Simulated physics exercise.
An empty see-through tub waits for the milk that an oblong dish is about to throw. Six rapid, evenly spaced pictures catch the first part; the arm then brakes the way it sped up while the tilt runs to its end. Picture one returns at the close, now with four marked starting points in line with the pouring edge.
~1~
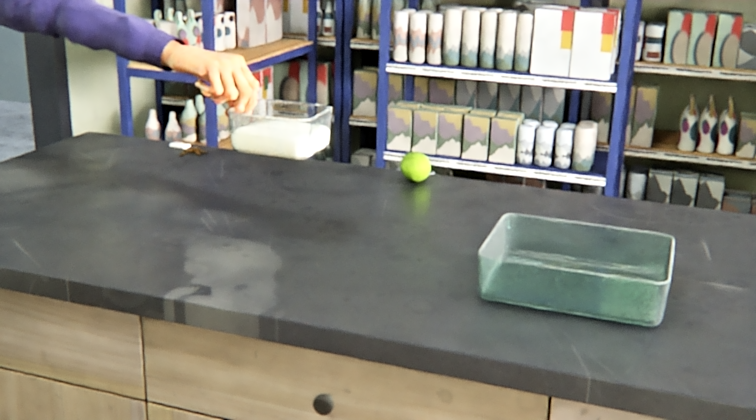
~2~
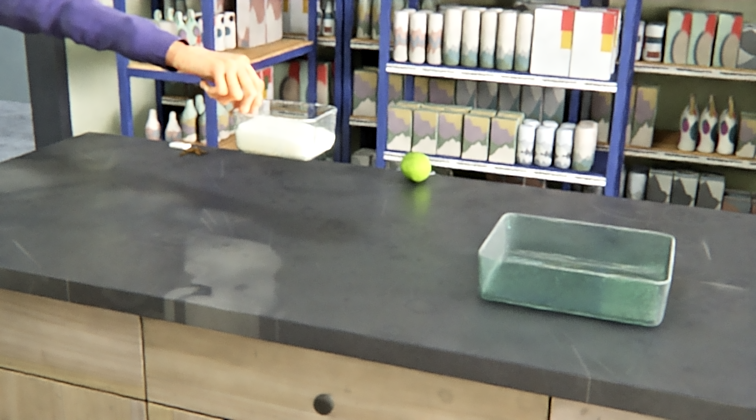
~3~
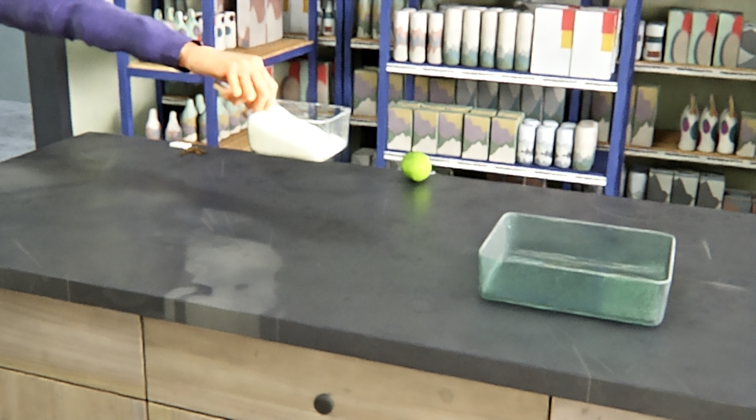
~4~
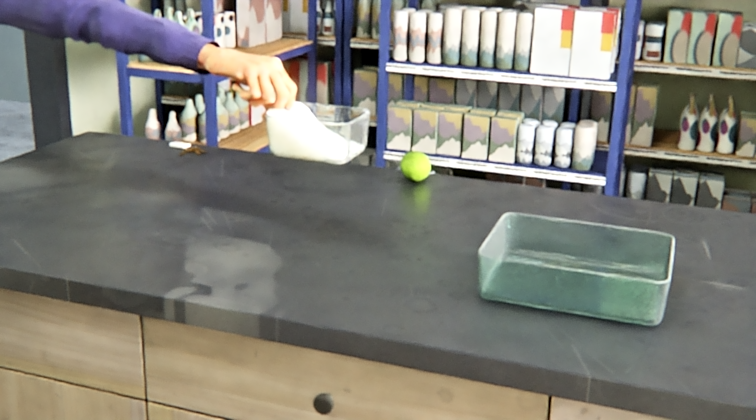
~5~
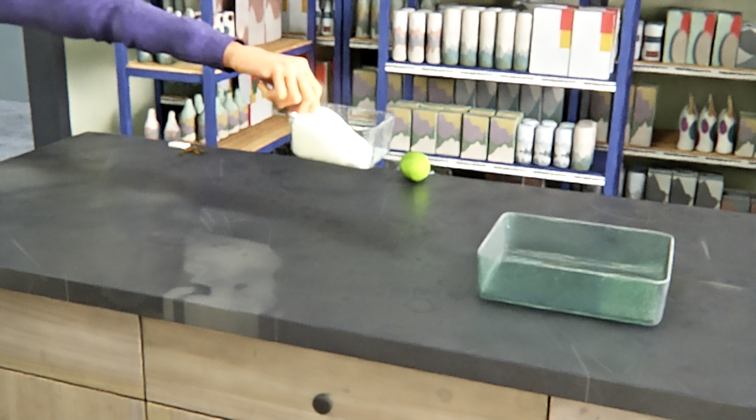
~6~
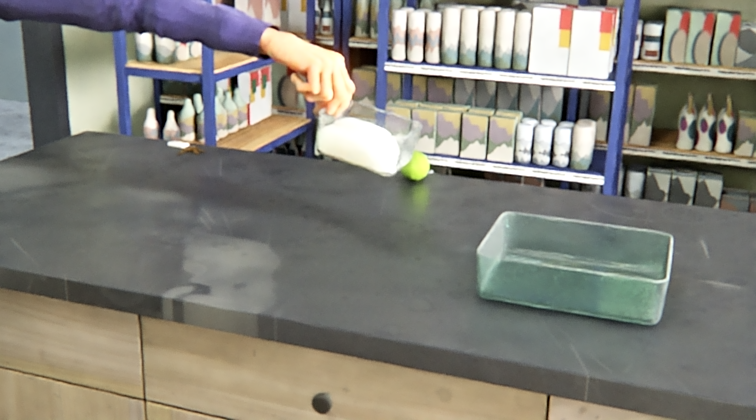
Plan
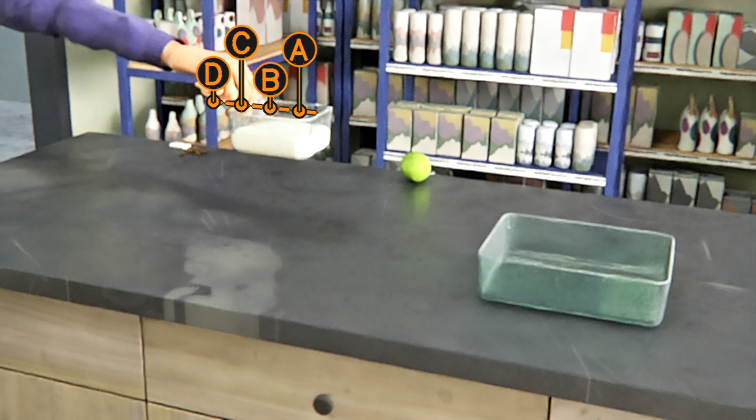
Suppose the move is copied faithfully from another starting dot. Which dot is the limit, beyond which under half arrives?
I would pick place A.
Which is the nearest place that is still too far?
Here it is place B.
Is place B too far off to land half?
Yes, it does.
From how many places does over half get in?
One of them.
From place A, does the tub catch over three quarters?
No, less.
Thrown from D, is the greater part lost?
Yes.
In orange, A at (299, 111); B at (270, 107); C at (241, 104); D at (213, 101).
If A is chosen, about 62 % lands in the tub, 31 % falls short and 7 % goes beside or beyond.
If B is chosen, about 35 % lands in the tub, 60 % falls short and 5 % goes beside or beyond.
If C is chosen, about 11 % lands in the tub, 84 % falls short and 5 % goes beside or beyond.
If D is chosen, about 3 % lands in the tub, 96 % falls short.
